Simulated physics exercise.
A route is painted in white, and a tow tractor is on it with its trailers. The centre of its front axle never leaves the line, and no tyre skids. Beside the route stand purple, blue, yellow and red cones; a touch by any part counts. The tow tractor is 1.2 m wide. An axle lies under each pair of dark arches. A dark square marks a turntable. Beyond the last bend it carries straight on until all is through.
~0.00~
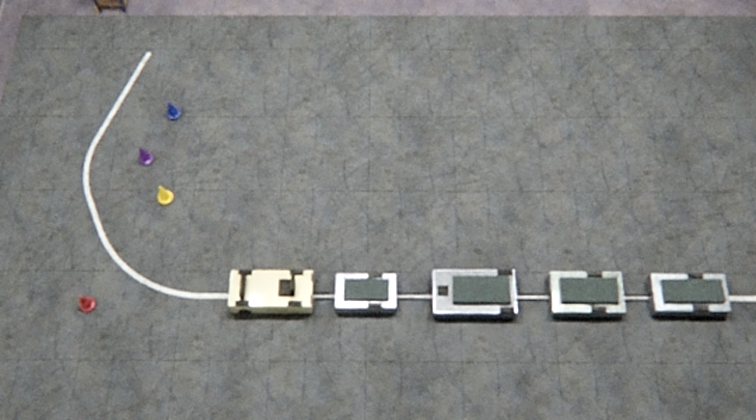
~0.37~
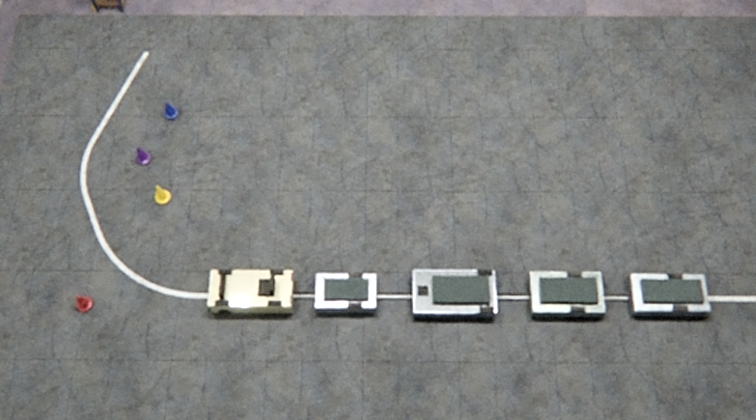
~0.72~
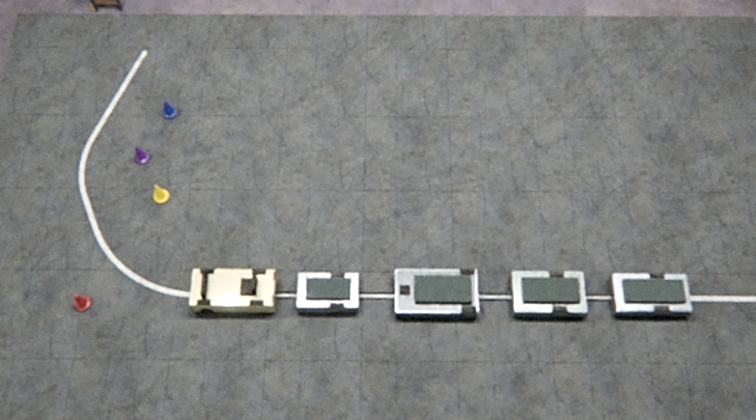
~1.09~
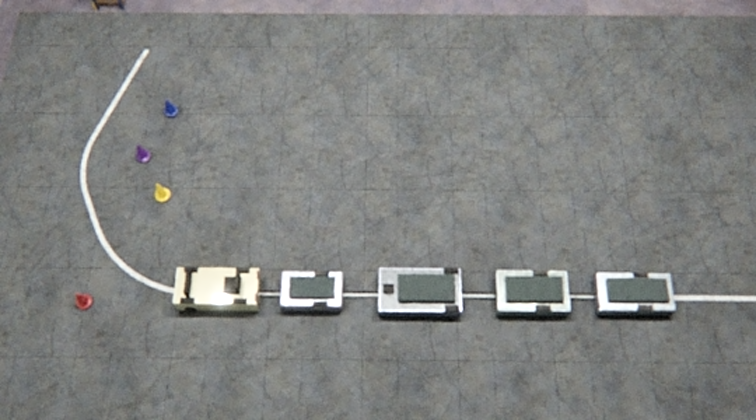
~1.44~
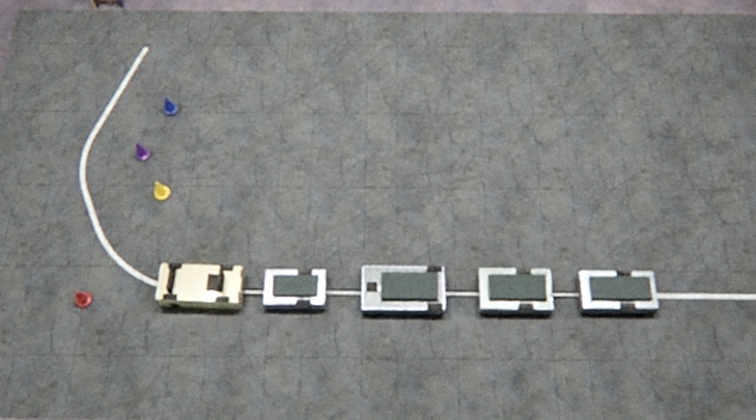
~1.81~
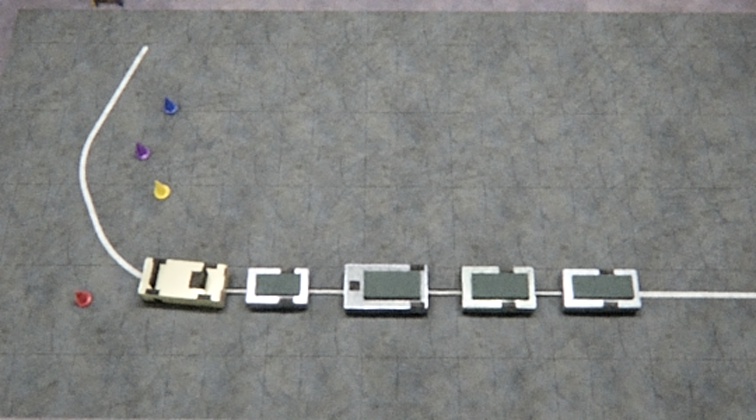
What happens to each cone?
The purple one takes a hit; the blue one is missed; the yellow one gets struck; the red one is missed.
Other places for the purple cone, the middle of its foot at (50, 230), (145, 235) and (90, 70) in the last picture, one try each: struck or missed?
First clear, second hit, third missed.
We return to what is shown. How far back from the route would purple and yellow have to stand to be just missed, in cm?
Purple 65, yellow 30.
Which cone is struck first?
The purple one.
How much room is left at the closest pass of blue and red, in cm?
To spare: Blue 20, red 70.
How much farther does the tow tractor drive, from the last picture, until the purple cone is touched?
About 15.5 m.
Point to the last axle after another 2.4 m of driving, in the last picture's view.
Near (537, 287).
By 2.8 s, the last axle is at (563, 287) of the last picture, on the line; red has been passed with 70 cm to spare.
By 12.3 s, the last axle is at (186, 248) of the last picture, 120 cm off the line; the third trailer has hit purple.
By 13.2 s, the last axle is at (164, 228) of the last picture, 160 cm off the line; the fourth trailer has hit yellow.
By 17.1 s, the last axle is at (137, 96) of the last picture, 105 cm off the line; blue has been passed with 20 cm to spare.
By 20.0 s, the last axle is at (171, 3) of the last picture, 30 cm off the line; 2 of 4 struck in all.
